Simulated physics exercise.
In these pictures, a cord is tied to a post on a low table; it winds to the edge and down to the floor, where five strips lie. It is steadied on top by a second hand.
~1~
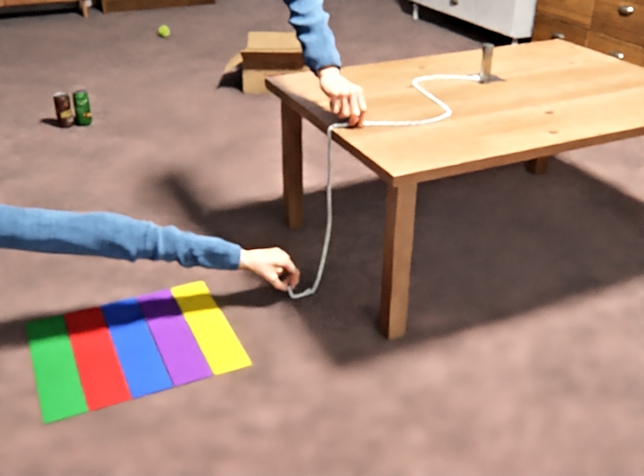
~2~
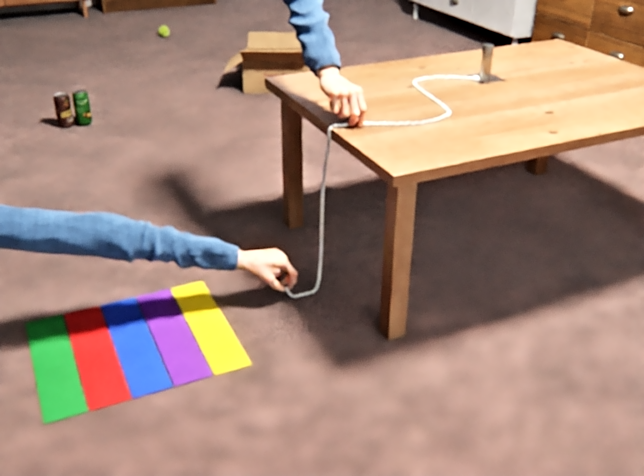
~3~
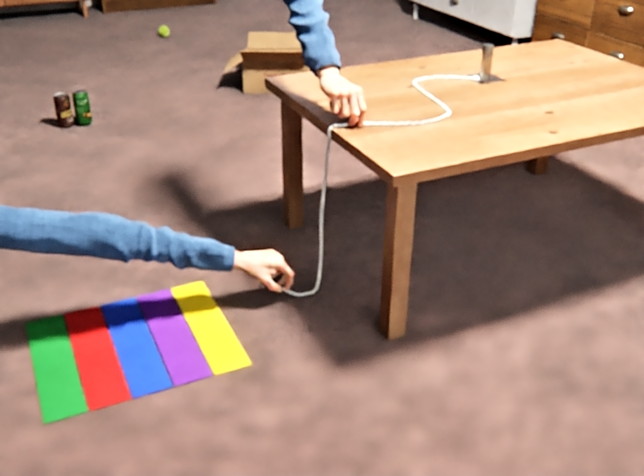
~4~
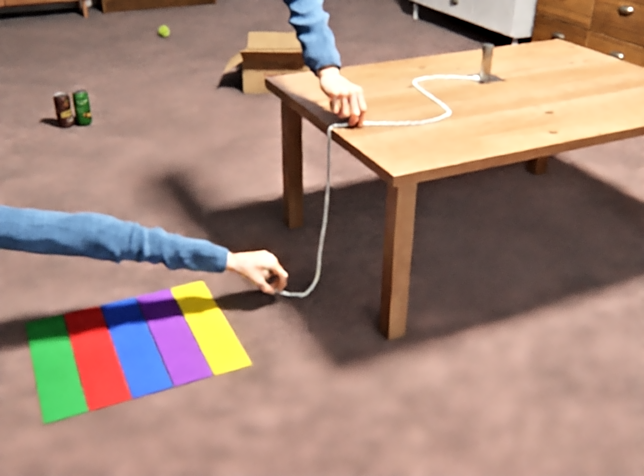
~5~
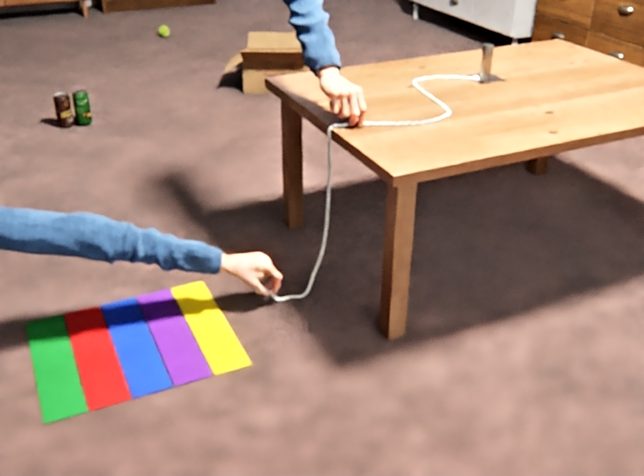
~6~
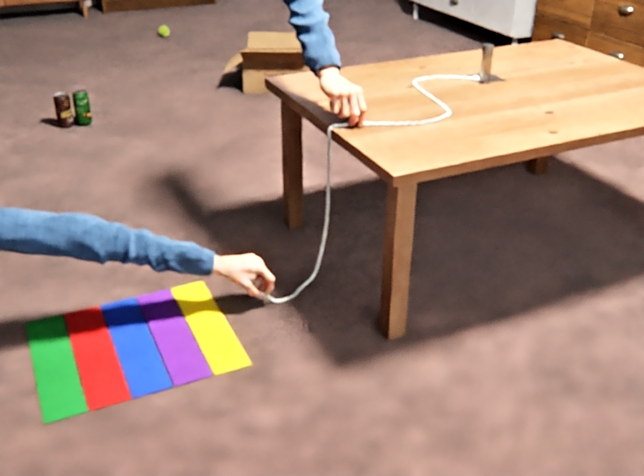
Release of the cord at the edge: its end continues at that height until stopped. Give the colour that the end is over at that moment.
The end is over green.
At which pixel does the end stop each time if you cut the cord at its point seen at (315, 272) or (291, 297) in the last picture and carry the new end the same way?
Respectively (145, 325) and (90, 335).
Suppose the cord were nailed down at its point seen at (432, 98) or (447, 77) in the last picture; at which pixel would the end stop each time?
Around (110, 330), then around (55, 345).
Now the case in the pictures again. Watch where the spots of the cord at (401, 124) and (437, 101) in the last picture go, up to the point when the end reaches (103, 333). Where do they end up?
Well, the first one sits at (313, 156), and the second one sits at (380, 107).
Soon after, end near (103, 333); over red.
Then, end near (64, 343); over green.
At full stretch, end near (41, 349); over green. The end stops over the green strip.
